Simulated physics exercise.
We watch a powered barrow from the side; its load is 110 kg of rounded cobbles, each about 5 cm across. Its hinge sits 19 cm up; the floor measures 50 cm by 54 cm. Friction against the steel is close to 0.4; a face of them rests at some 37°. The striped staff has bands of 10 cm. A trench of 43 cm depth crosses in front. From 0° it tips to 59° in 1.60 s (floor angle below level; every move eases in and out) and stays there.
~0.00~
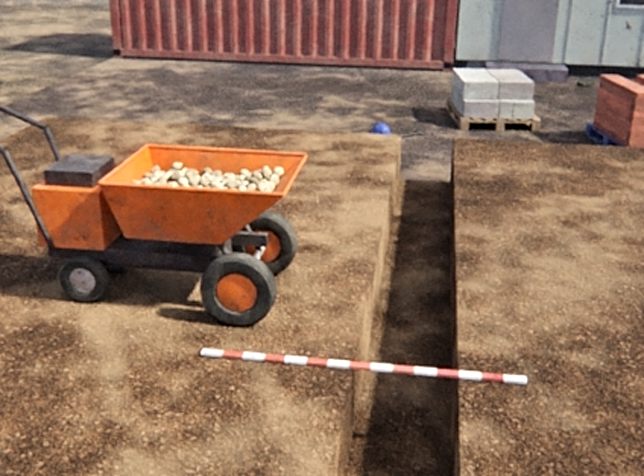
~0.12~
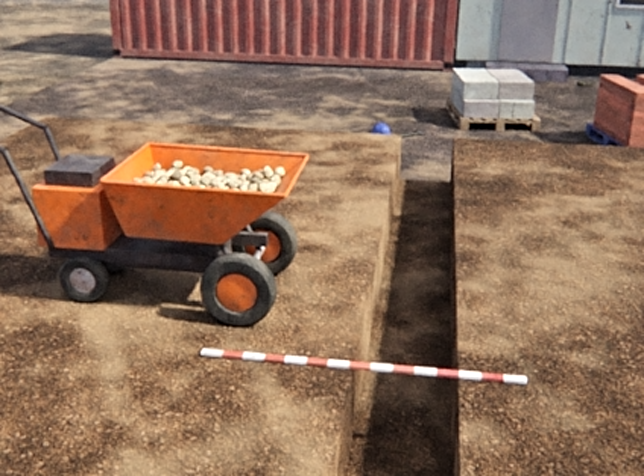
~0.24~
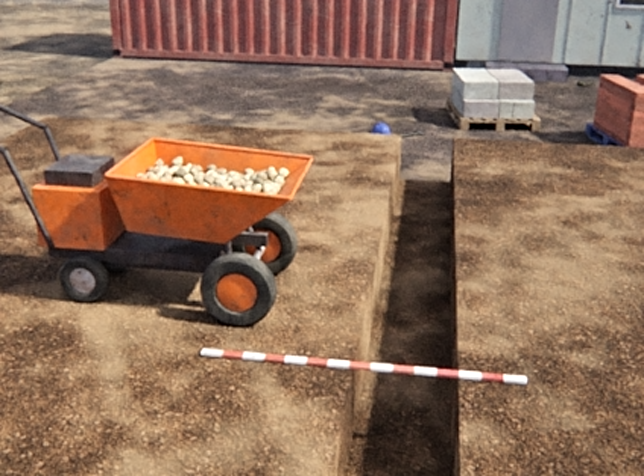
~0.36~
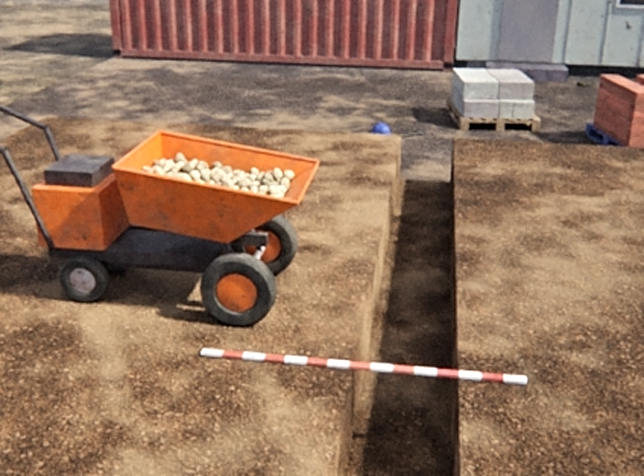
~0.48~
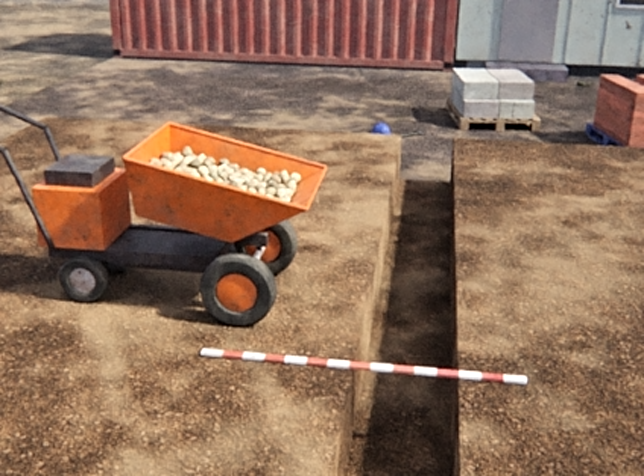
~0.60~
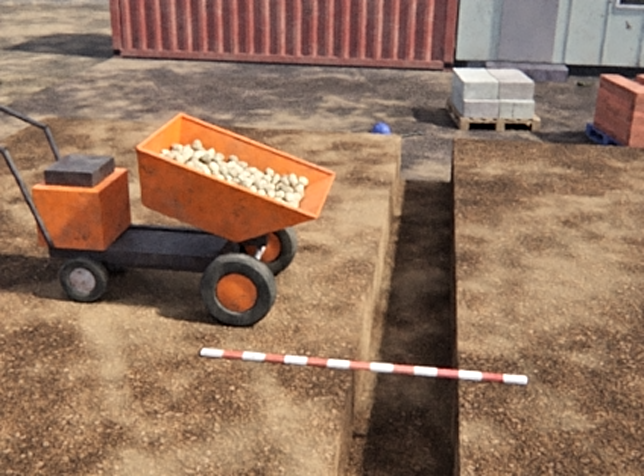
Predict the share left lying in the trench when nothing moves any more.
Roughly 100 per cent ends in the trench.
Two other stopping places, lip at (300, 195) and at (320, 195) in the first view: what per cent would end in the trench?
About 100 and 95 per cent.
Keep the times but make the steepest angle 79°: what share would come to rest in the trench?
Then about 100 per cent.
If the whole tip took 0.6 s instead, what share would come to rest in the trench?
In that case some 100 per cent.
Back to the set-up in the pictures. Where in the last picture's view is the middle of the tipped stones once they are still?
Around (411, 368).
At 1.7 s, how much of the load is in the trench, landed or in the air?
Some 25 per cent.
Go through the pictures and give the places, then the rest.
The tray is at 0°, its lip at (283, 195); the top of the load is at (240, 179), in the first picture.
Lip at (285, 196), floor tilted 1°, highest stones at (229, 177); the stones move at 0.1 m/s on average, in the second picture.
Lip at (290, 199), floor tilted 4°, highest stones at (191, 174); the stones move at 0.2 m/s on average, in the third picture.
The tray is at 8°, its lip at (298, 203); the top of the load is at (173, 168); the stones move at 0.3 m/s on average, in the fourth picture.
Lip at (307, 209), floor tilted 13°, highest stones at (180, 160); the stones move at 0.4 m/s on average, in the fifth picture.
The tray is at 19°, its lip at (316, 218); the top of the load is at (190, 154); the stones move at 0.4 m/s on average, in the sixth picture.
After 1.2 s the floor is at 50°; 100 % in the tray; the foremost stones are at (334, 237).
After 1.7 s the floor is at 59°; 77 % in the tray, 1 % short of the trench, 23 % in the trench; the foremost stones are at (414, 322).
After 2.0 s the floor is at 59°; 41 % in the tray, 1 % short of the trench, 58 % in the trench; the foremost stones are at (447, 377).
After 4.0 s the floor is at 59°; 0 % in the tray, 100 % in the trench; the foremost stones are at (448, 383).
